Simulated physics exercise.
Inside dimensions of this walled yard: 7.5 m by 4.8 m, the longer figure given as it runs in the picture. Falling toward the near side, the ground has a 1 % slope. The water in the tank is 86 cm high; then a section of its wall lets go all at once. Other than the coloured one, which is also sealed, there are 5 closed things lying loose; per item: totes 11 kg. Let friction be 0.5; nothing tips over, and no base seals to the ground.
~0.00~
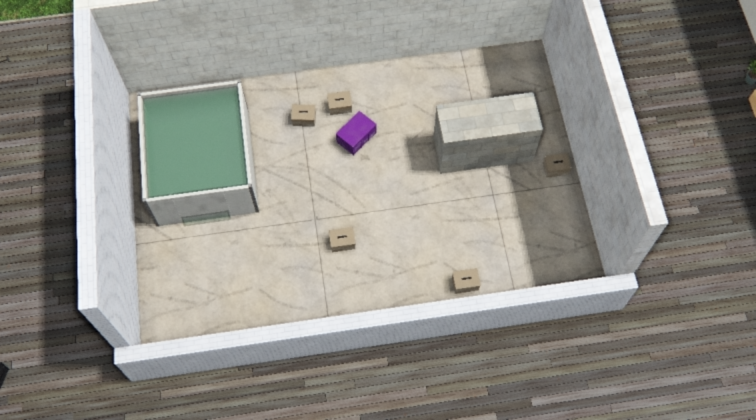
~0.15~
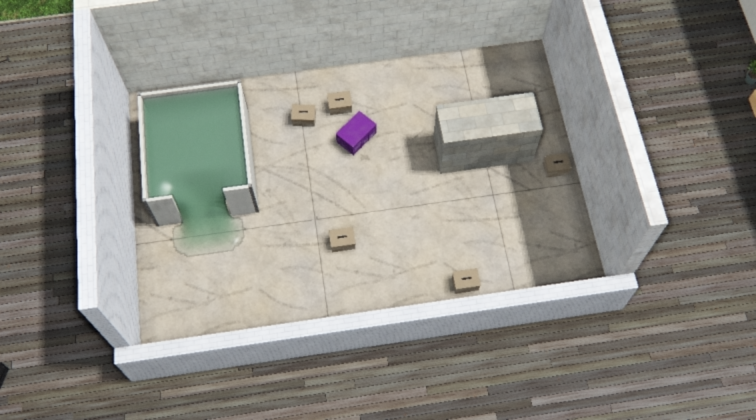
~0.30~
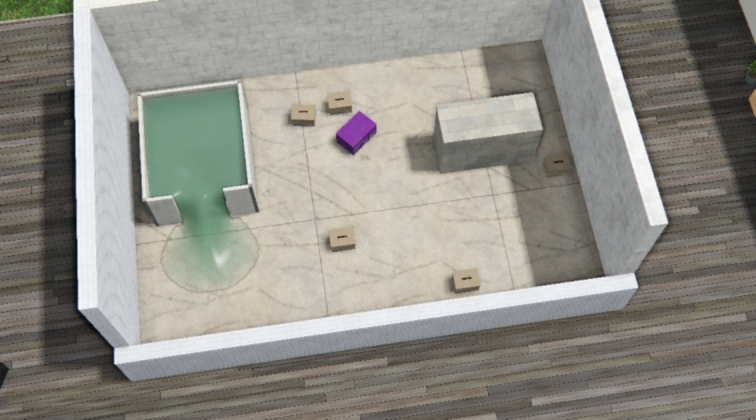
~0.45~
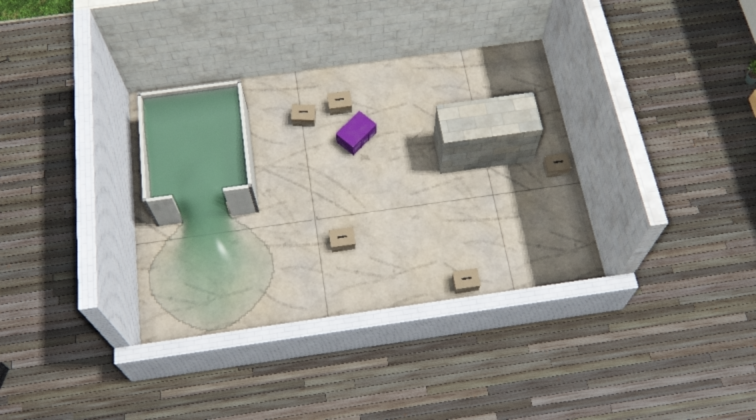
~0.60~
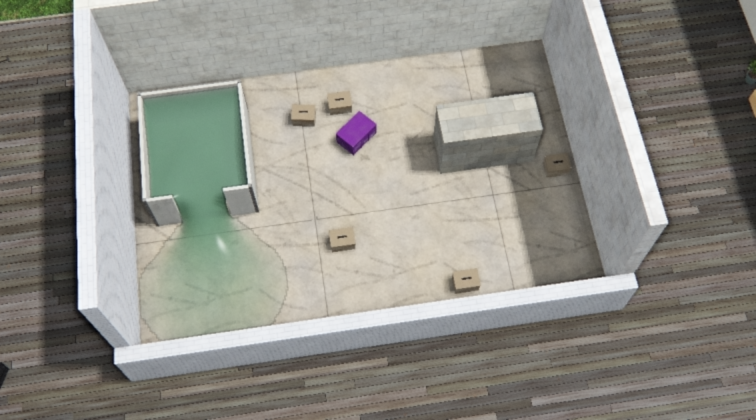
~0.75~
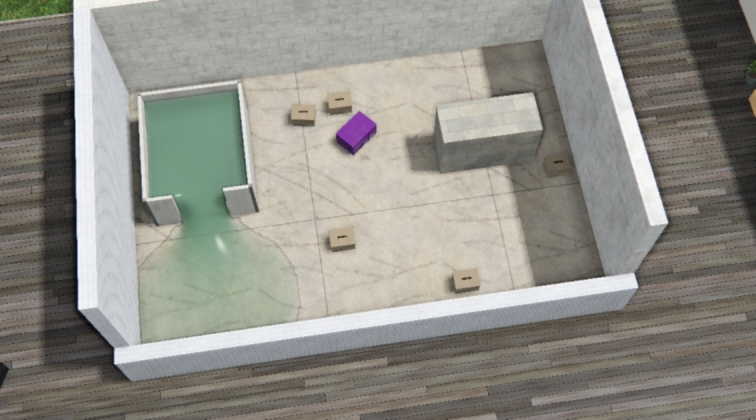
Green water pours from an opened tank and spreads across the pale floor, while the boxes stay still.
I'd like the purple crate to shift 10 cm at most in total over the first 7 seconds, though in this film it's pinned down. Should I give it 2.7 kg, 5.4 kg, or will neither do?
Answer: 2.7 kg will do.
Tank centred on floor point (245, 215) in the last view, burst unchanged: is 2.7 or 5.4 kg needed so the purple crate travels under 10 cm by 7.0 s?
Result, then: Both fail.
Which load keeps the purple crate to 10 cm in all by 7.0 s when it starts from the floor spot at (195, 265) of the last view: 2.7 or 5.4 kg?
Looks like the outcome is this: No option works.
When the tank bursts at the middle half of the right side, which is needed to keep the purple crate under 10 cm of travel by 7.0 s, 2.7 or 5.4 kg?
Note: No mass sufficient.
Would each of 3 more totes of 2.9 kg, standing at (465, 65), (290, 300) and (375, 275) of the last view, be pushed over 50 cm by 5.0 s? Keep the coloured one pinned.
In order: Not as far, then farther, then farther.
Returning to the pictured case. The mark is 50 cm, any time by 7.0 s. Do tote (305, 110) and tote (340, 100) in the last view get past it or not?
The first is within the limit and the second is within the limit.
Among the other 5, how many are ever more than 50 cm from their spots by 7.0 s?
I make that 2.
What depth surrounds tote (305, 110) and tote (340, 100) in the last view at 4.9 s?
Roughly 0 and 0 cm.
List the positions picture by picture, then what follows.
The purple crate at (356, 129) rests on the ground; water covers 3.2 m2; 0 of 6 have shifted, in the first picture.
The purple crate at (356, 129) rests on the ground; water covers 3.7 m2; 0 of 6 have shifted, in the second picture.
The purple crate at (356, 129) rests on the ground; water covers 4.7 m2; 0 of 6 have shifted, in the third picture.
The purple crate at (356, 129) rests on the ground; 5.9 m2 under water; 0 of 6 have shifted, in the fourth picture.
The purple crate at (356, 129) rests on the ground; water covers 7.1 m2; 0 of 6 have shifted, in the fifth picture.
The purple crate at (356, 129) rests on the ground; 7.8 m2 under water; 0 of 6 have shifted, in the sixth picture.
After 1.4 s the purple crate would be 0 cm from its start with 2.7 kg and 0 cm from its start with 5.4 kg; 0 cm of water round it then.
After 3.1 s the purple crate would be 0 cm from its start with 2.7 kg and 0 cm from its start with 5.4 kg; 0 cm of water round it then.
After 4.9 s the purple crate would be 0 cm from its start with 2.7 kg and 0 cm from its start with 5.4 kg; 0 cm of water round it then.
After 7.0 s the purple crate would be 0 cm from its start with 2.7 kg and 0 cm from its start with 5.4 kg; 2 cm of water round it then.
